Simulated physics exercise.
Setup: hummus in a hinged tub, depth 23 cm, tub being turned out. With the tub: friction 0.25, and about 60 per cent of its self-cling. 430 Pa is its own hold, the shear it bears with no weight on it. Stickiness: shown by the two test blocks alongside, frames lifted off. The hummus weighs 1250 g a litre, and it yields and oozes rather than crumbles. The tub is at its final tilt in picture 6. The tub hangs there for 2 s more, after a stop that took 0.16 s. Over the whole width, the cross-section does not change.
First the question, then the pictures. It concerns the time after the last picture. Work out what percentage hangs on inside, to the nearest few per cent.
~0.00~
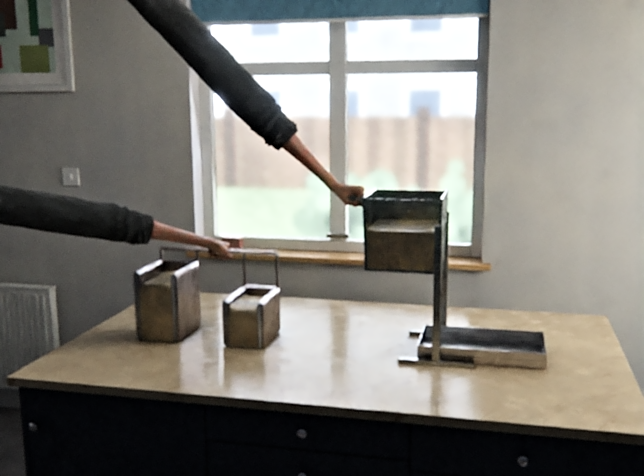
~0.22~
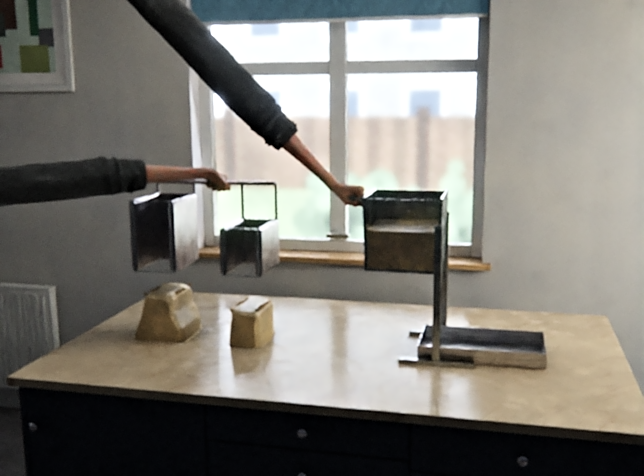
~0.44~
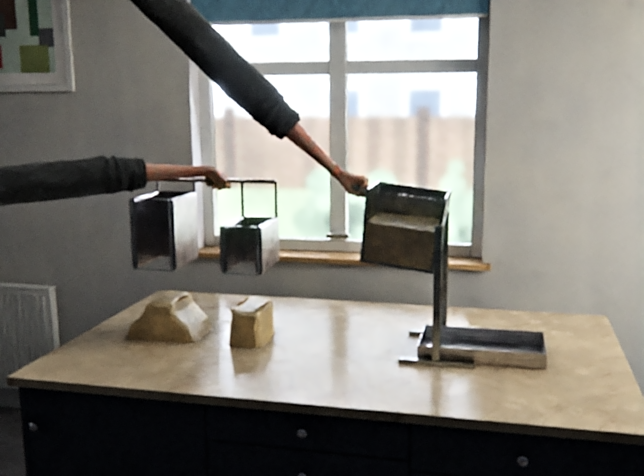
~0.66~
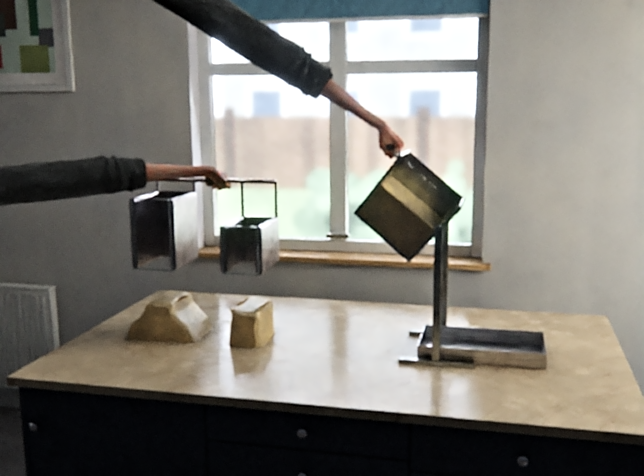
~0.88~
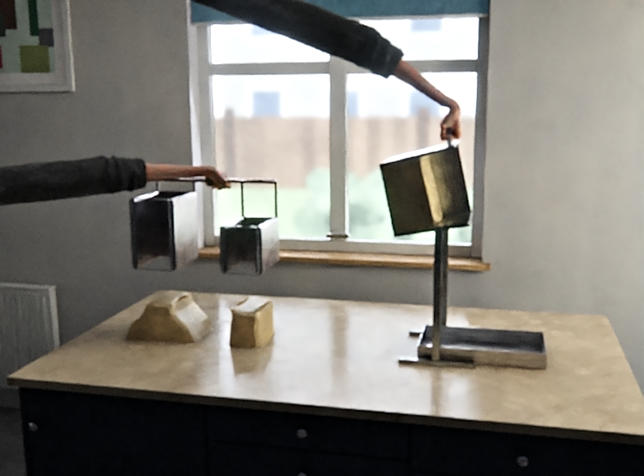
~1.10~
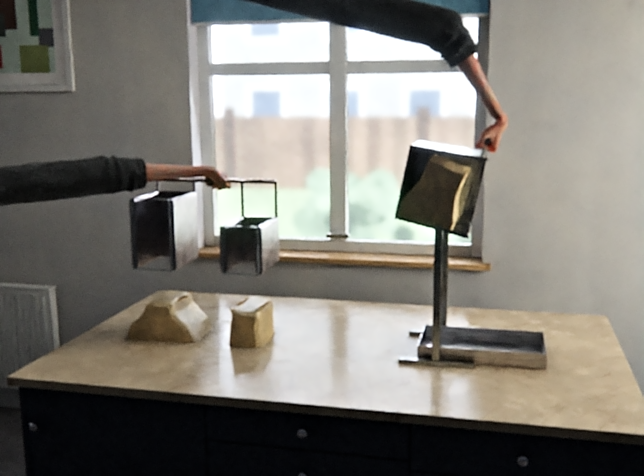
Some 41 in every hundred.
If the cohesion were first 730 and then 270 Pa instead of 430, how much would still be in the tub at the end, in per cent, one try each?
In order: Around 60 % and around 6 %.
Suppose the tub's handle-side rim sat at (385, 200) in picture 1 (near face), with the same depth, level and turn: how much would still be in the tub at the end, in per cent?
I'd guess around 60 per cent remains.
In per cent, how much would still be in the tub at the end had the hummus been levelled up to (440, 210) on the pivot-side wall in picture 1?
It would be close to 25 percent.
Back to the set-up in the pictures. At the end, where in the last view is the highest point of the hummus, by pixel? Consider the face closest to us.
Close to pixel (438, 205).
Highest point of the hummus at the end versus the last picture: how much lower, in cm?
About 14 cm.
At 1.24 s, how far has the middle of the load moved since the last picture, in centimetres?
Shift: Roughly 8 cm.
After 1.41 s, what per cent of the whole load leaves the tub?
Close to 4 % of the whole load.
By 1.24 s, the tub is at 101 degrees and holds 80 %.
By 1.41 s, the tub is at 101 degrees and holds 46 %.
By 1.58 s, the tub is at 101 degrees and holds 42 %.
By 1.75 s, the tub is at 101 degrees and holds 41 %.
By 3.10 s, at the end, the tub is at 101 degrees and holds 41 %.
